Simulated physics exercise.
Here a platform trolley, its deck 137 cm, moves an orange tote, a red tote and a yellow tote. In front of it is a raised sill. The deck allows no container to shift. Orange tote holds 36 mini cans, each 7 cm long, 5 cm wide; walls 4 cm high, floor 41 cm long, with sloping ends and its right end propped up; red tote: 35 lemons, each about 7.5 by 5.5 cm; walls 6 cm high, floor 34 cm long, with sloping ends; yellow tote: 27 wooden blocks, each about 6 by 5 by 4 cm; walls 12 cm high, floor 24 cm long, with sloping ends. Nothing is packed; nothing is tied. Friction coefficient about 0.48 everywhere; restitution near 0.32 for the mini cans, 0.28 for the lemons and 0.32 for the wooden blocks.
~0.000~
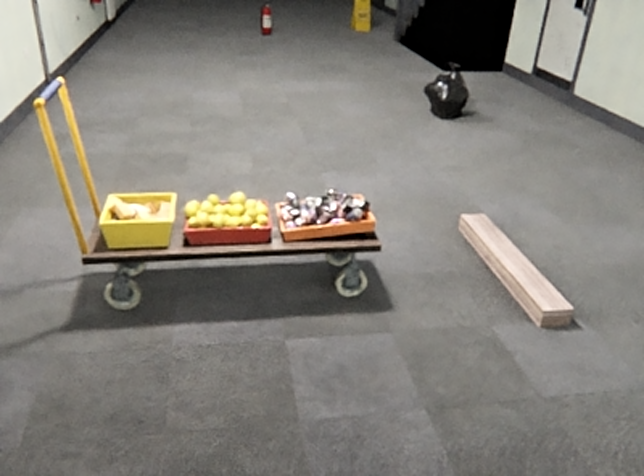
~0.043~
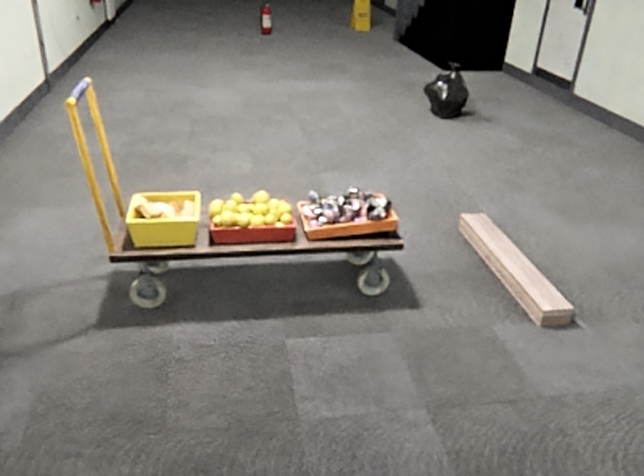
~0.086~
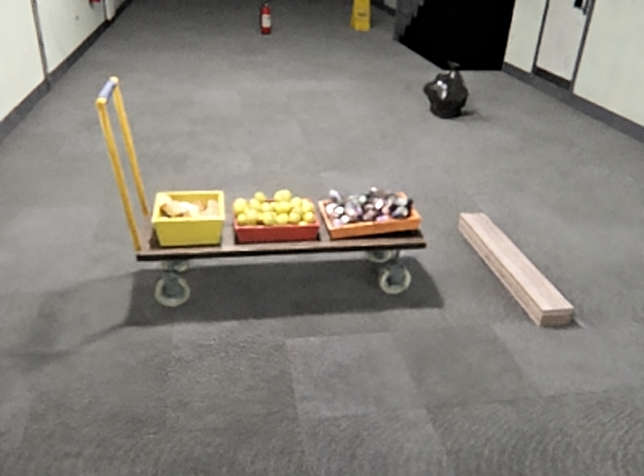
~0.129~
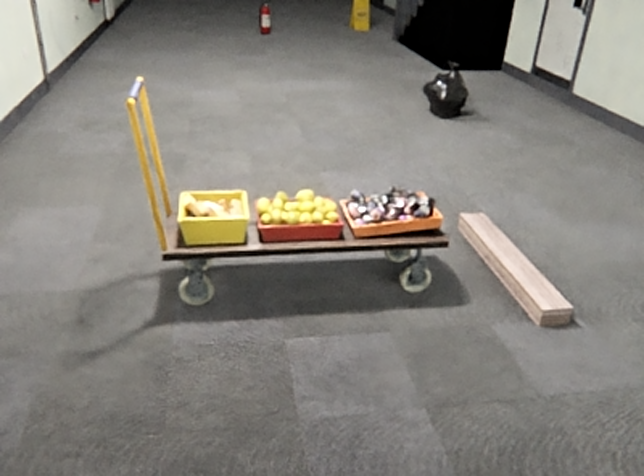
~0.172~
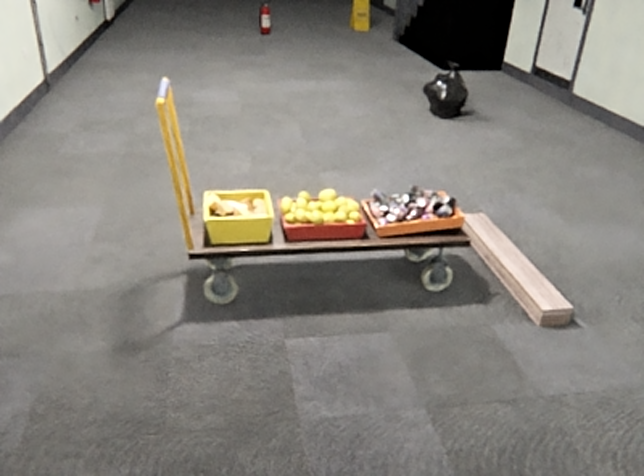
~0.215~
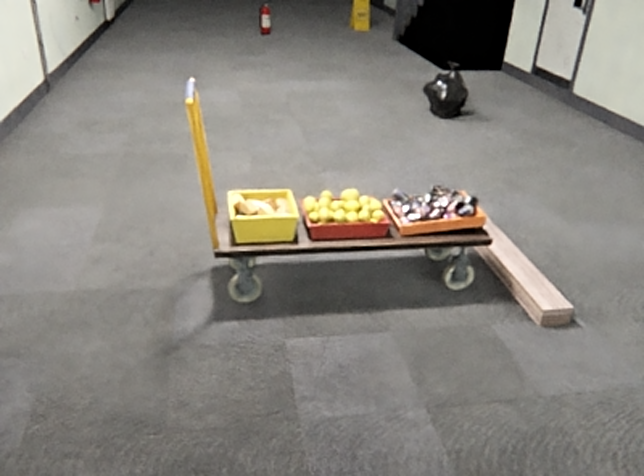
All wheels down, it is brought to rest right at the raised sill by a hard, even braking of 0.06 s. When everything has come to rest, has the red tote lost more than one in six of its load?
Yes, what gets out climbs above a sixth.
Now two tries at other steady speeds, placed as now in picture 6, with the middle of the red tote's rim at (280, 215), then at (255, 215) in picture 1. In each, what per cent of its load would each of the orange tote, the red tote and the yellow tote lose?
Orange tote 20 then 30, red tote 10 then 20, yellow tote 0 then 10 per cent.
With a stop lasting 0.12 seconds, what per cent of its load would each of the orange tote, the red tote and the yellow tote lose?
That way you'd get orange tote at 40, red tote at 30, and yellow tote at 0 percent.
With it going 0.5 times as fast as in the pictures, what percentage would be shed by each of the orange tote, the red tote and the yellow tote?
Orange tote 10, red tote 10, yellow tote 0 per cent.
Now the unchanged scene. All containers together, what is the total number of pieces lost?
Total: Around 30.
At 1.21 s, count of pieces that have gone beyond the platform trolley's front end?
About 10.
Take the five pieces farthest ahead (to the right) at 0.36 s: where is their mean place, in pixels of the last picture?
Close to (519, 198).
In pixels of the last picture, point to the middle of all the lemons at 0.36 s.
At about (394, 206).
After 0.26 s, it begins to slow.
After 0.36 s, the orange tote is down by 4 of 36, the red tote is down by 1 of 35 and the yellow tote has all 27.
After 0.48 s, the orange tote is down by 11 of 36, the red tote is down by 9 of 35 and the yellow tote is down by 1 of 27.
After 0.71 s, the orange tote is down by 14 of 36, the red tote is down by 13 of 35 and the yellow tote is down by 1 of 27.
When it is over (at 1.21 s), the orange tote is down by 14 of 36, the red tote is down by 13 of 35 and the yellow tote is down by 1 of 27. Asked share, 13 of 35, 37 per cent.
